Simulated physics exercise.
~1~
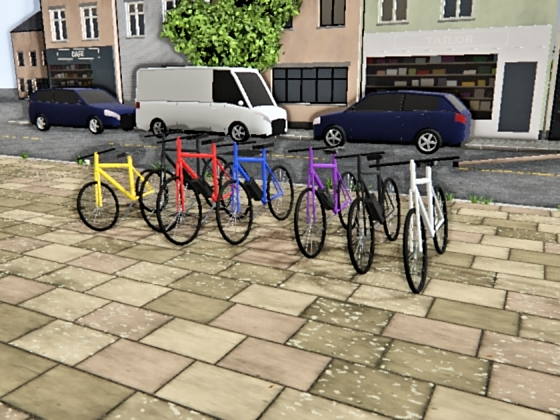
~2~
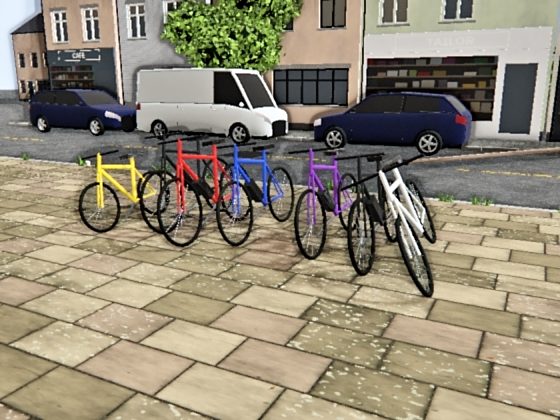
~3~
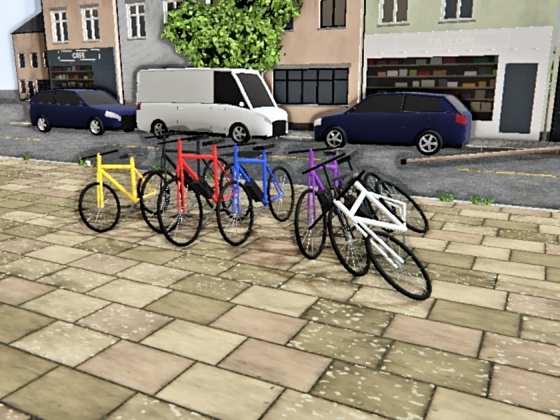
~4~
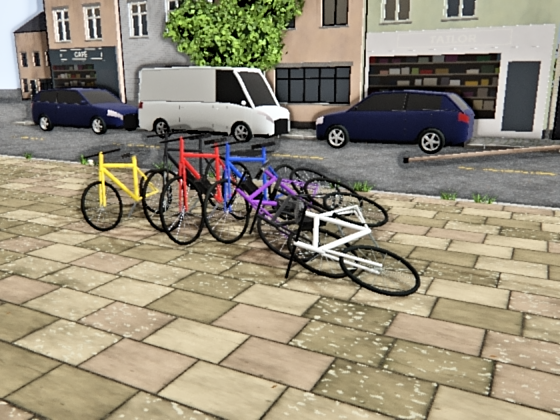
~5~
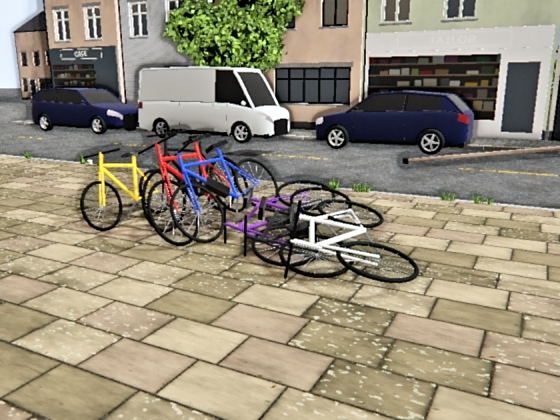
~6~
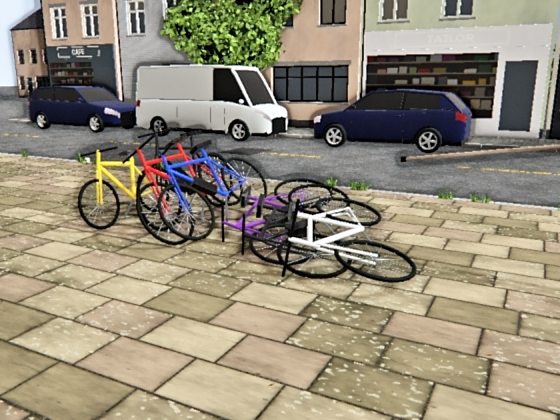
On a paved street edge facing parked vehicles and shopfronts, a white bicycle at the right end of a row tips left, and its neighbours topple in turn, leaving the white and purple ones down and the blue and red ones leaning toward the upright yellow one.
